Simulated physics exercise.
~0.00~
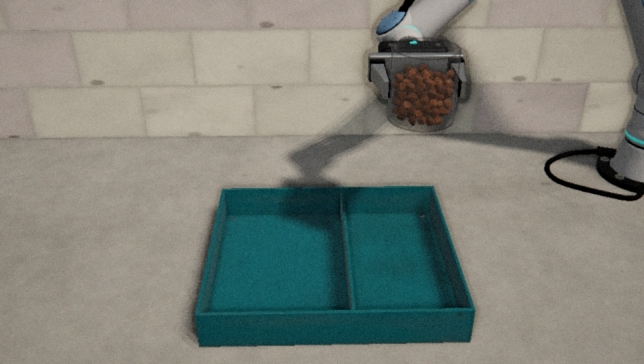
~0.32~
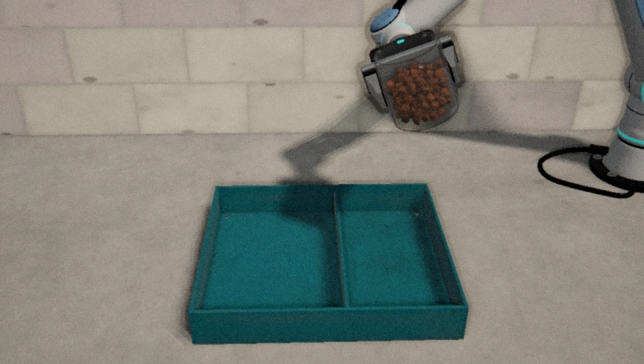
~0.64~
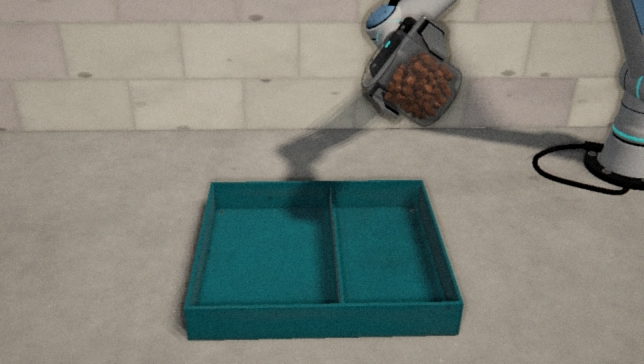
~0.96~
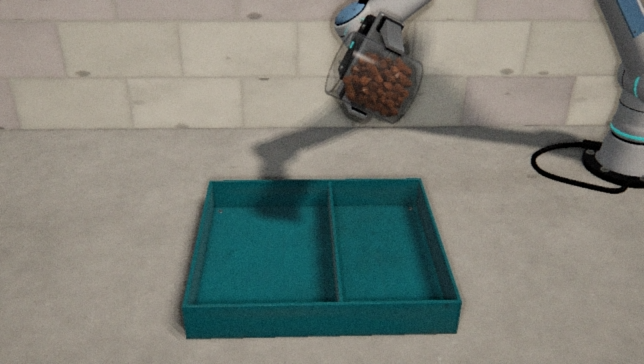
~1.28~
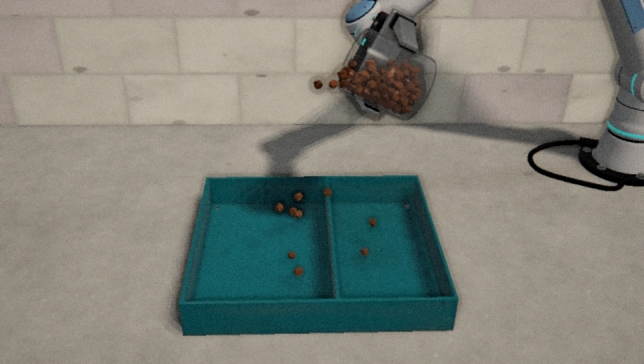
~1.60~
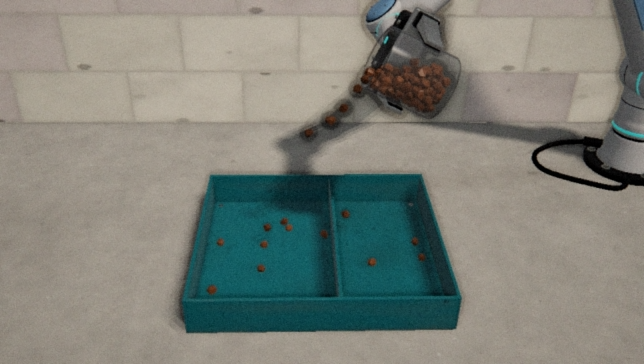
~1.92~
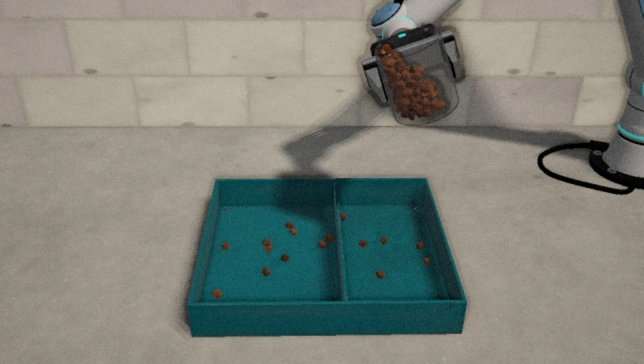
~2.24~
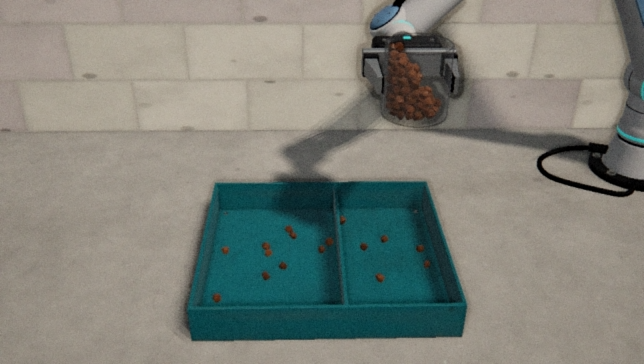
A robot arm tips a clear tumbler, scatters some brown pellets into a divided teal tray, then rights it.
